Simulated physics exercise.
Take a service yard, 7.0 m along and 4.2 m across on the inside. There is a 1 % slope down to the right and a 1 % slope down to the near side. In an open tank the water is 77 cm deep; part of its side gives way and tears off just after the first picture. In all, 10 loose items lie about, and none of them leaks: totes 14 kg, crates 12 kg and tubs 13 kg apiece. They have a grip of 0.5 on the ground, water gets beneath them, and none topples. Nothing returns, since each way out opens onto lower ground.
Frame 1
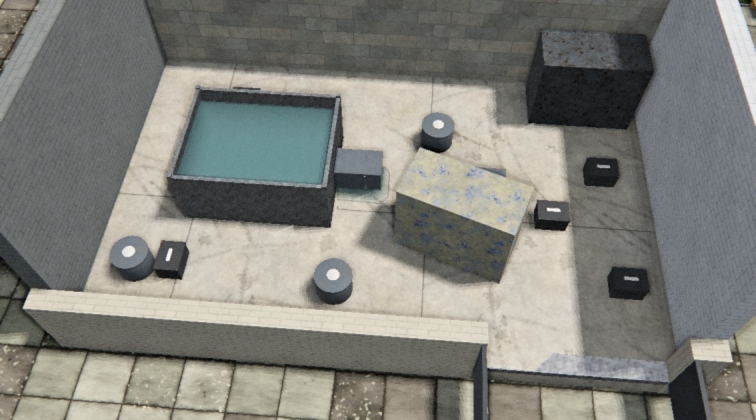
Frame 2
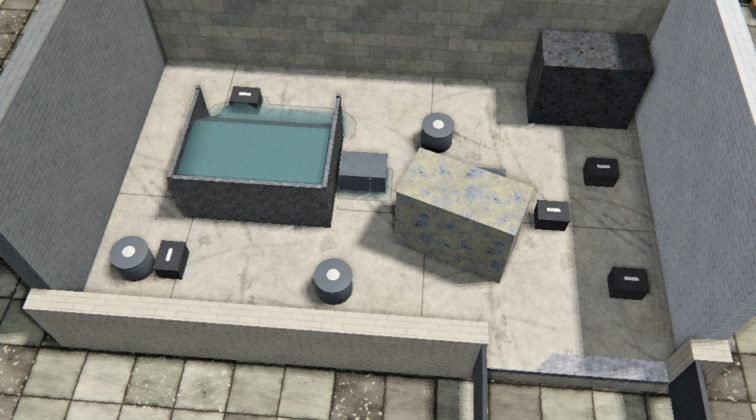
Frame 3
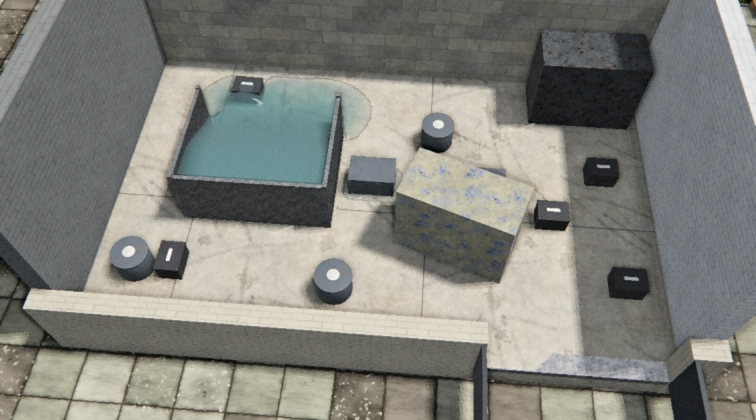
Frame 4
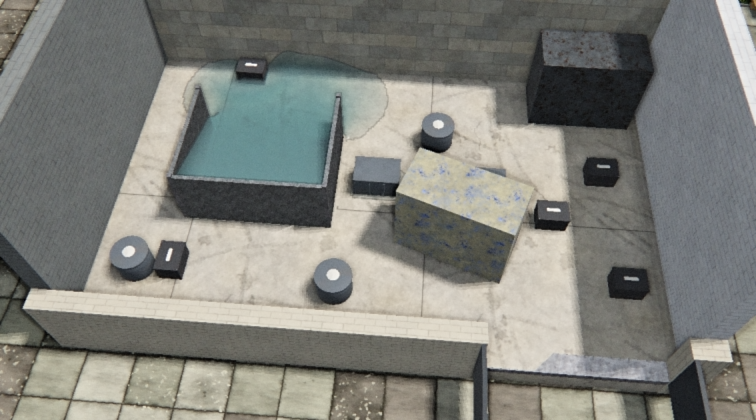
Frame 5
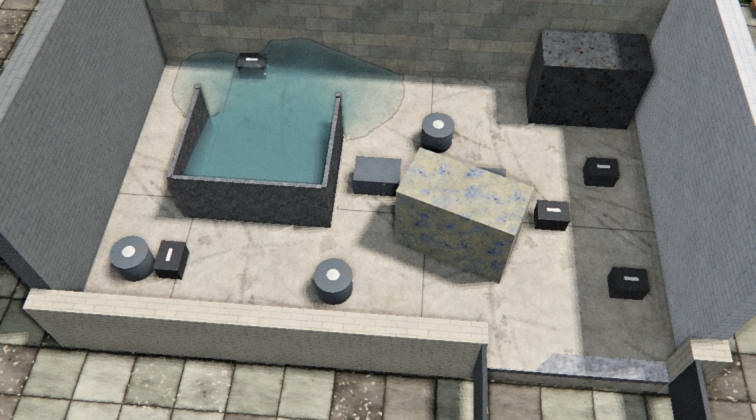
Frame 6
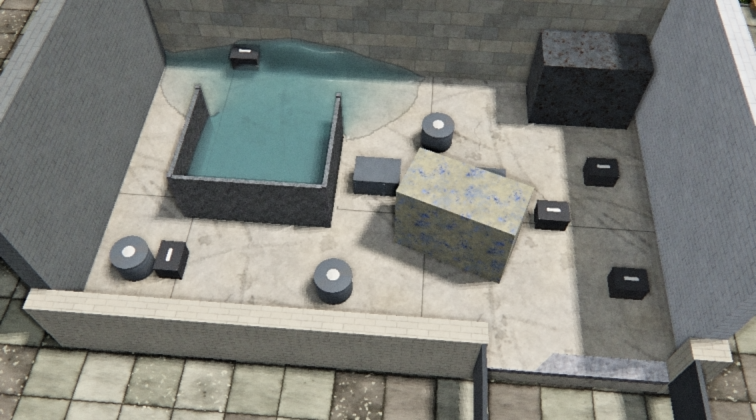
A walled, paved yard is seen from high above by a still camera. A dark open tank of teal water stands left of centre, with a grey box at its right, a tilted yellow-and-blue patterned block beyond, a black block at back right, and small dark boxes and round grey tubs scattered around. The tank's rear side gives way, water spreads along the back wall, a small dark box shifts back towards that wall, and the grey box slides a little right.
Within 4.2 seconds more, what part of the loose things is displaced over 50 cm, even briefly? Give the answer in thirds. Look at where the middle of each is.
Two thirds or more.
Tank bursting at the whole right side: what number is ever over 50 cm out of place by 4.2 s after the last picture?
Then it comes to 7.
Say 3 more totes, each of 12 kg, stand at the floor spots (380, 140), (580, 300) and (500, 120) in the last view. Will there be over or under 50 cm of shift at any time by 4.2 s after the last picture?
Order as listed: Inside half a metre / inside half a metre / beyond half a metre.
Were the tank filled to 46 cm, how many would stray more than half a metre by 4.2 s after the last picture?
With that change, 1 of them.
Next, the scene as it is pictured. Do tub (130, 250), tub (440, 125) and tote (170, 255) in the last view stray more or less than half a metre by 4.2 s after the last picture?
Well, in that order it's topping it, topping it, topping it.
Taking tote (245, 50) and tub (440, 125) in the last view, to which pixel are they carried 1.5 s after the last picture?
Around (154, 119) and (453, 148).
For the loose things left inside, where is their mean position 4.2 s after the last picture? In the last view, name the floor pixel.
I'd put it close to (428, 266) in the last view.
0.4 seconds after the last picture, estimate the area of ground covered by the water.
Roughly 7.5 m2 of it is wet.
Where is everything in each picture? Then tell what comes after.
The first frame shows a tote at (245, 95), on the bottom; a crate at (359, 162), on the bottom; 2.5 m2 under water; 0 of 10 have shifted.
The second frame shows a tote at (245, 94), on the bottom; a crate at (364, 164), on the bottom, 6 cm from its start; 3.6 m2 under water; 1 of 10 have shifted.
The third frame shows a tote at (247, 84), on the bottom, 21 cm from its start; a crate at (372, 169) rests on the ground, 17 cm from its start; water covers 5.0 m2; 2 of 10 have shifted.
The fourth frame shows a tote at (251, 65) rests on the ground, 59 cm from its start; a crate at (377, 169), on the bottom, 23 cm from its start; 6.1 m2 under water; 2 of 10 have shifted.
The fifth frame shows a tote at (252, 60) floats, 69 cm from its start; a crate at (377, 169) rests on the ground, 24 cm from its start; water covers 6.6 m2; 2 of 10 have shifted.
The sixth frame shows a tote at (245, 51) floats, 70 cm from its start; a crate at (377, 169), on the bottom, 24 cm from its start; 7.0 m2 under water; 2 of 10 have shifted.
Then, 0.4 s after the last picture 1 of 10 are over 50 cm from their spots; 1 afloat.
Then, 1.5 s after the last picture 1 of 10 are over 50 cm from their spots; 1 afloat.
Then, 2.8 s after the last picture 5 of 10 are over 50 cm from their spots; 4 afloat.
Then, 4.2 s after the last picture 7 of 10 are over 50 cm from their spots, and 7 have been at some point; 3 afloat.
